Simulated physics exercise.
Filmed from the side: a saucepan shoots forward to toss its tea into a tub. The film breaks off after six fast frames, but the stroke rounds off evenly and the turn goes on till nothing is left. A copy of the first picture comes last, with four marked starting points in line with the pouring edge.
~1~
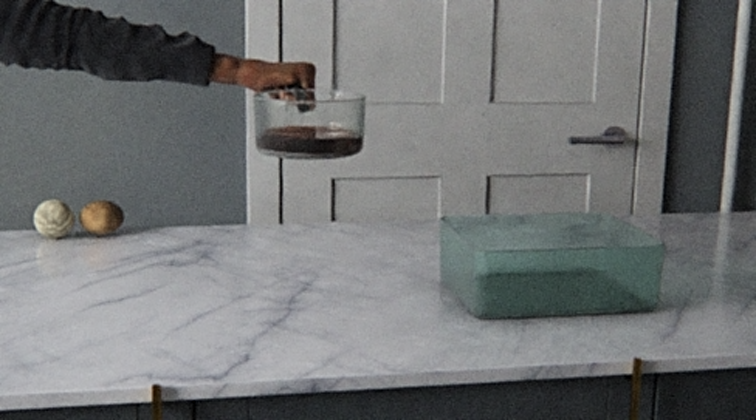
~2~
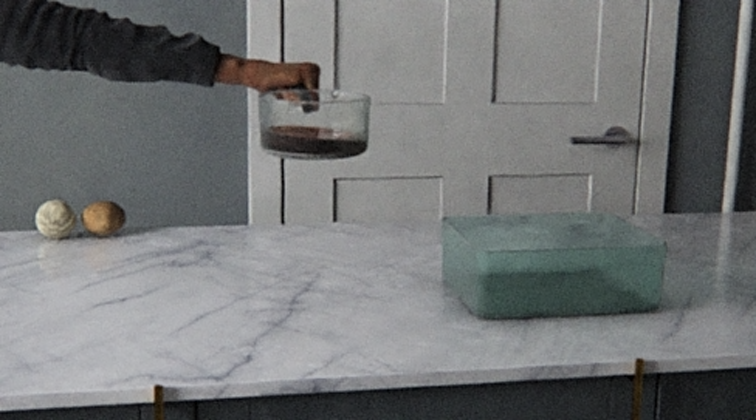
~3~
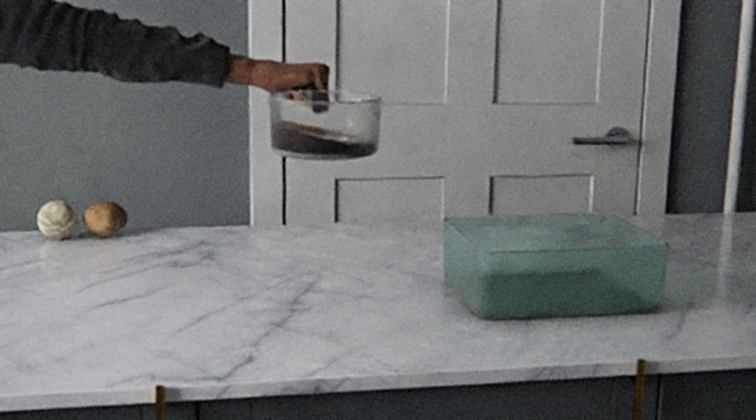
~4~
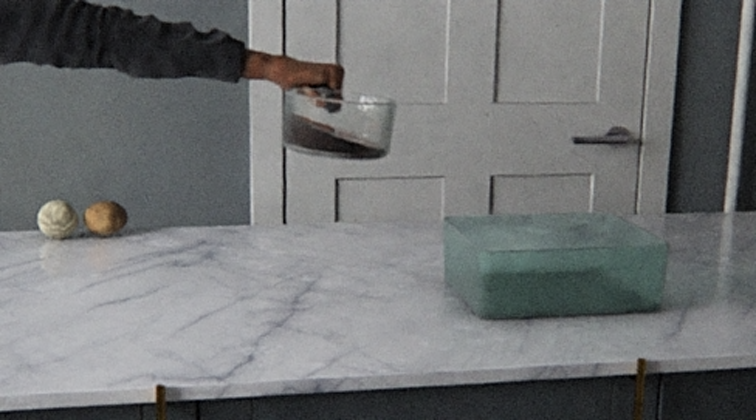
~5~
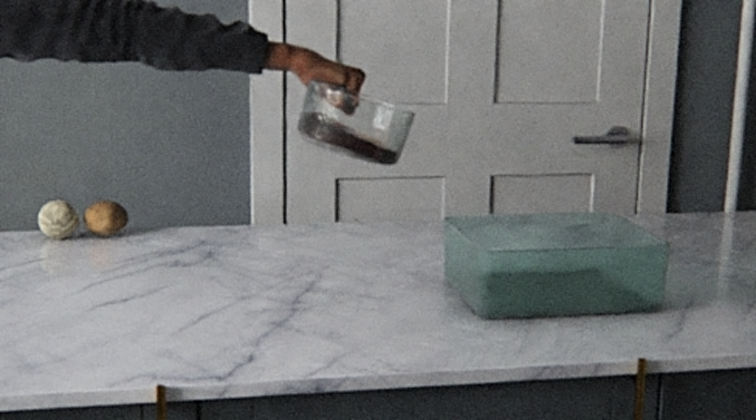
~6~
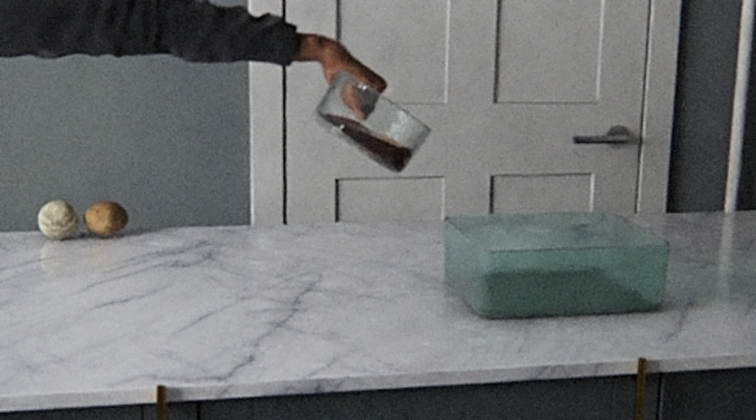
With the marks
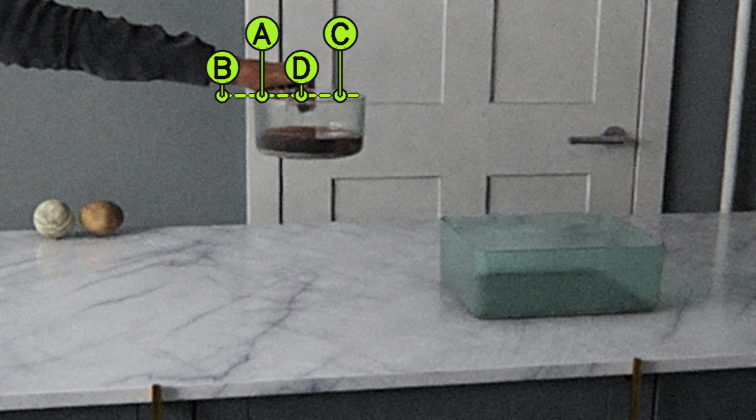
A hand moves a clear bowl of dark liquid to the right and tilts it.
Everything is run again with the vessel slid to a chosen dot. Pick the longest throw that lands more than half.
Choose C.
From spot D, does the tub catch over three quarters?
No, it does not.
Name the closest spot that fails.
That is spot D.
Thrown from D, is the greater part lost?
Yes.
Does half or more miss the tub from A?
Yes.
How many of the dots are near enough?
One.
On the marked copy, A at (262, 95); B at (222, 95); C at (340, 95); D at (301, 95).
With A, about 0 % lands in the tub, 99 % falls short.
With B, about 0 % lands in the tub, 100 % falls short.
With C, about 64 % lands in the tub, 25 % falls short and 11 % goes beside or beyond.
With D, about 32 % lands in the tub, 65 % falls short and 3 % goes beside or beyond.
